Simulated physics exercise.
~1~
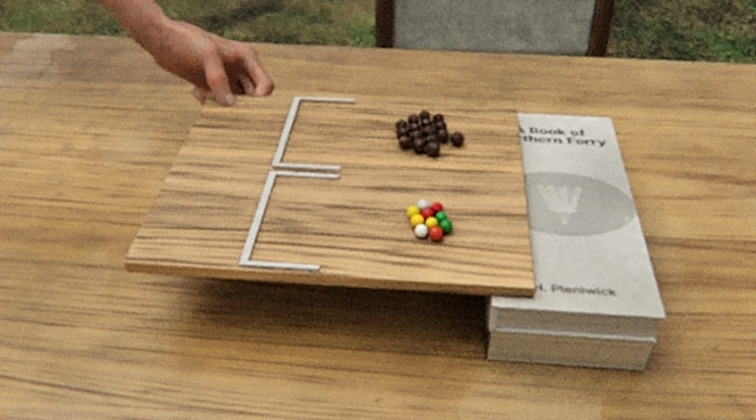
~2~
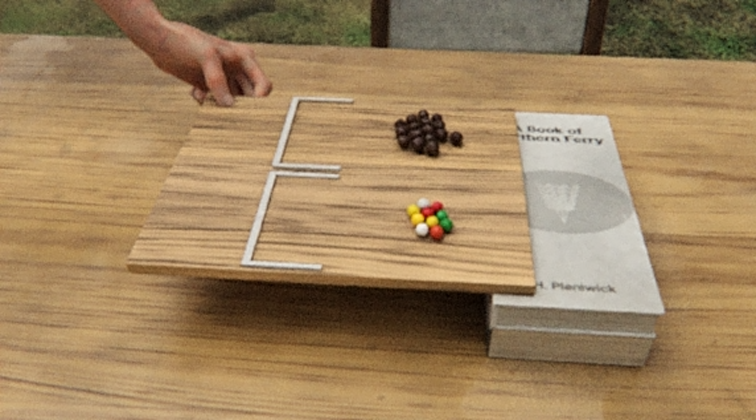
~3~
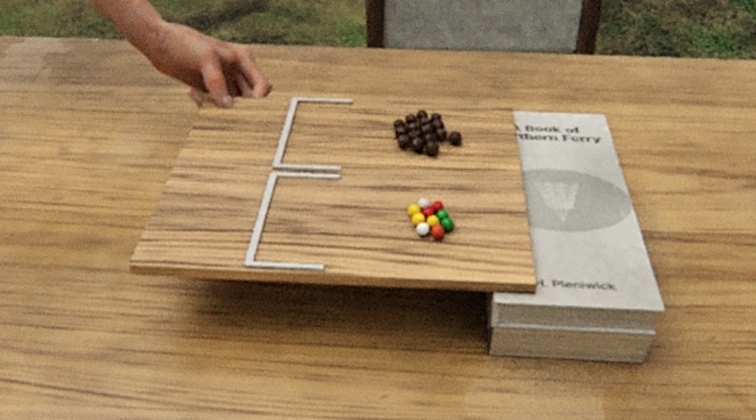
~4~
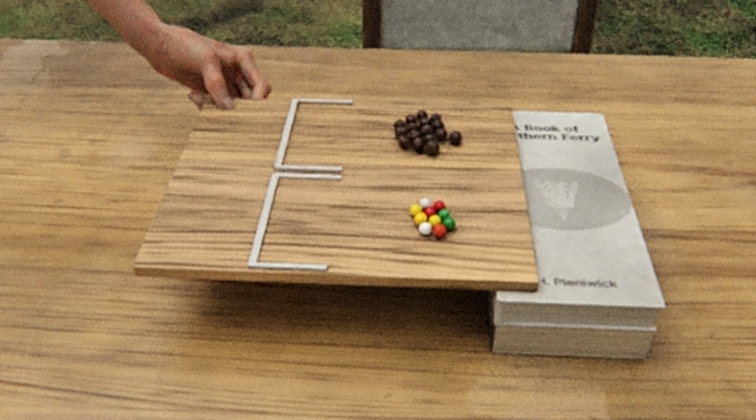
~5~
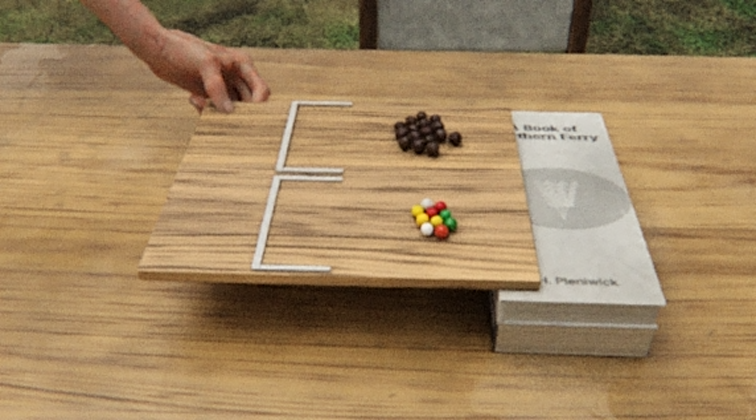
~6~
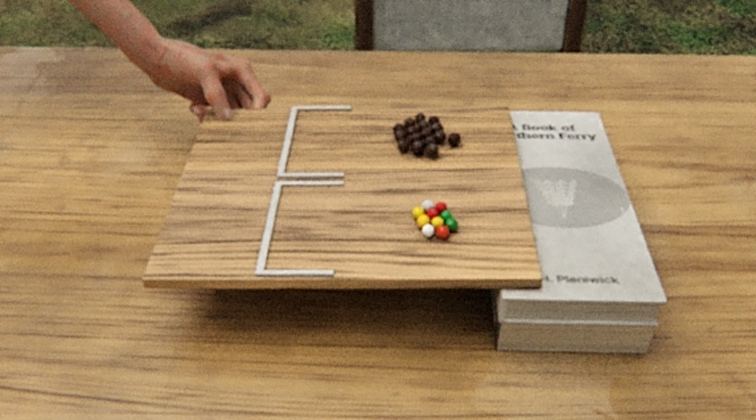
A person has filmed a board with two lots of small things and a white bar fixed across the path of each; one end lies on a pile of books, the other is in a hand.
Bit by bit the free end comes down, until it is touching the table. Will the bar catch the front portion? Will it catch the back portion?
The front portion moves on past. The back portion moves on past.
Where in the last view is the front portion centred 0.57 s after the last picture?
(320, 246), roughly.
Then, 0.27 s after the last picture, board sloping at 8°; front portion on its way down; back portion on its way down.
Then, 0.57 s after the last picture, board resting at 13°; front portion on its way down; back portion has reached its bar.
Then, 0.91 s after the last picture, board resting at 13°; front portion all past its bar; back portion most past its bar.
By the end, board resting at 13°; front portion all past its bar; back portion most past its bar.
